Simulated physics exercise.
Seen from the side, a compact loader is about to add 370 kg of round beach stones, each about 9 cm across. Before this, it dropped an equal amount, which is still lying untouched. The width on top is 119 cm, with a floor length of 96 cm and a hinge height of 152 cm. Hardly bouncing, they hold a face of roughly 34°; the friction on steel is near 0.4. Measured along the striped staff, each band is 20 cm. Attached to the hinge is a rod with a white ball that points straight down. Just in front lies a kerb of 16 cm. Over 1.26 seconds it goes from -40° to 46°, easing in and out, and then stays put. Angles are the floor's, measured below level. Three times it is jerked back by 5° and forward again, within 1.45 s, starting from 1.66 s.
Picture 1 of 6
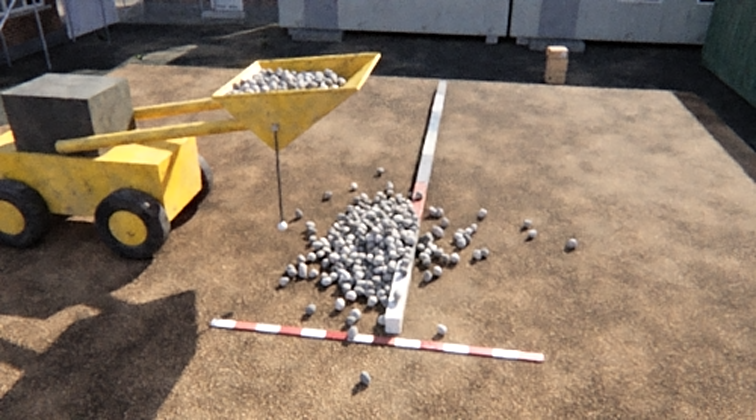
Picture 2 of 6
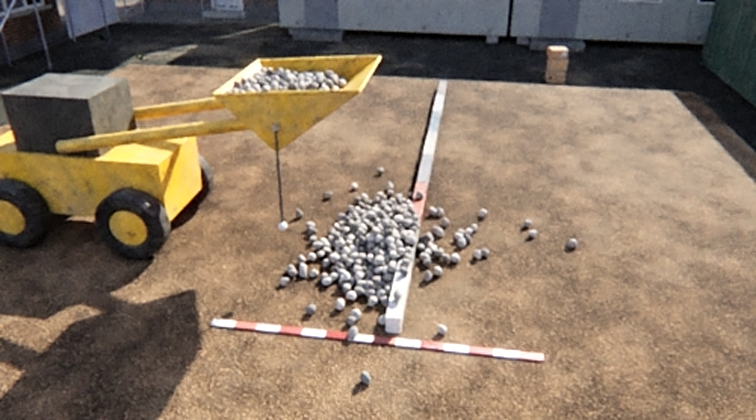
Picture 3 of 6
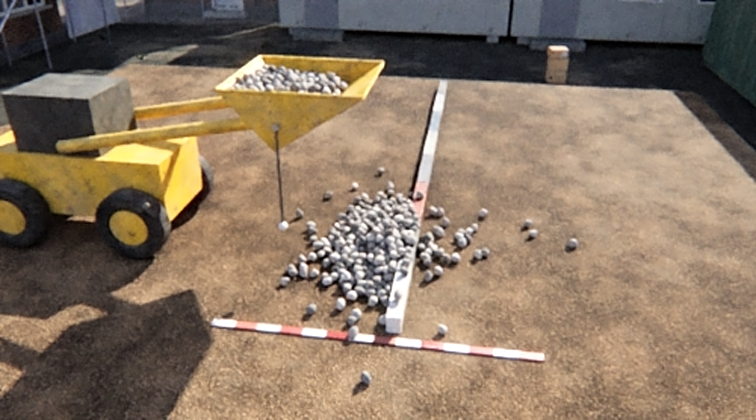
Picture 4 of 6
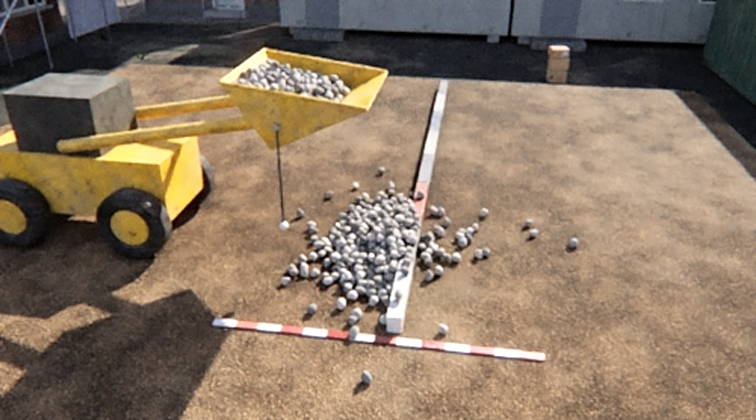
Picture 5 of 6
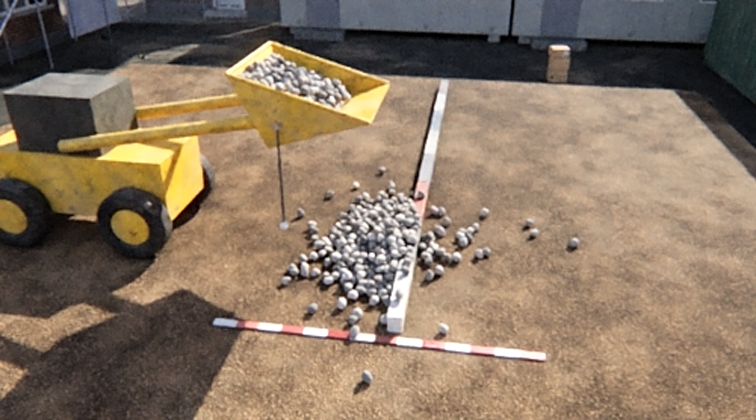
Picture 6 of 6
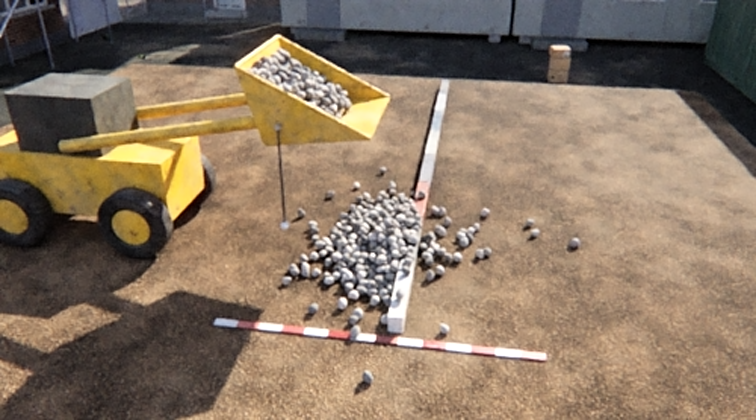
At first, a yellow loader holds a bucket of rounded grey stones nearly level above a scattered pile of similar stones lying along and across a narrow kerb. The bucket then tilts gradually forward, its right lip dipping and its back edge rising, while the stones remain inside and the pile below stays still.
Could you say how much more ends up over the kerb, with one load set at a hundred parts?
I'd put it at 28 parts in every hundred.
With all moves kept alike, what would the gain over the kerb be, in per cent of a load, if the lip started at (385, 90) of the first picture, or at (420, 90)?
Around 60 percent, then around 100 percent.
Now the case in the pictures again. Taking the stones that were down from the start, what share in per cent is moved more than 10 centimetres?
Near 20 per cent, I reckon.
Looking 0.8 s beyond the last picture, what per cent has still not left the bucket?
It keeps some 35 percent of its load.
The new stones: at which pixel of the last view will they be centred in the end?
They settle centred around (385, 238).
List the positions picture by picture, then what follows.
In the first picture, the bucket is at -40°, its lip at (358, 89); the top of the load is at (302, 79). The earlier load is highest near (389, 229), 27 cm above ground level, 92 % on this side of the kerb, 8 % over the kerb.
In the second picture, the bucket is at -38°, its lip at (360, 91); the top of the load is at (295, 78).
In the third picture, the bucket is at -34°, its lip at (363, 98); the top of the load is at (275, 73).
In the fourth picture, the bucket is at -26°, its lip at (367, 109); the top of the load is at (276, 69).
In the fifth picture, the bucket is at -17°, its lip at (370, 123); the top of the load is at (277, 64).
In the sixth picture, the bucket is at -7°, its lip at (370, 139); the top of the load is at (279, 60).
Then, 0.4 s after the last picture the floor is at 32°; in per cent of one load, 100 in the bucket, 92 on this side of the kerb, 8 over the kerb; the foremost stones are at (505, 234).
Then, 0.8 s after the last picture the floor is at 46°; in per cent of one load, 34 in the bucket, 158 on this side of the kerb, 8 over the kerb; the foremost stones are at (505, 234).
Then, 3.0 s after the last picture the floor is at 46°; in per cent of one load, 0 in the bucket, 164 on this side of the kerb, 36 over the kerb; the foremost stones are at (568, 254).
Then, 5.8 s after the last picture the floor is at 46°; in per cent of one load, 0 in the bucket, 164 on this side of the kerb, 36 over the kerb; the foremost stones are at (568, 254). Net gain over the kerb, 28.
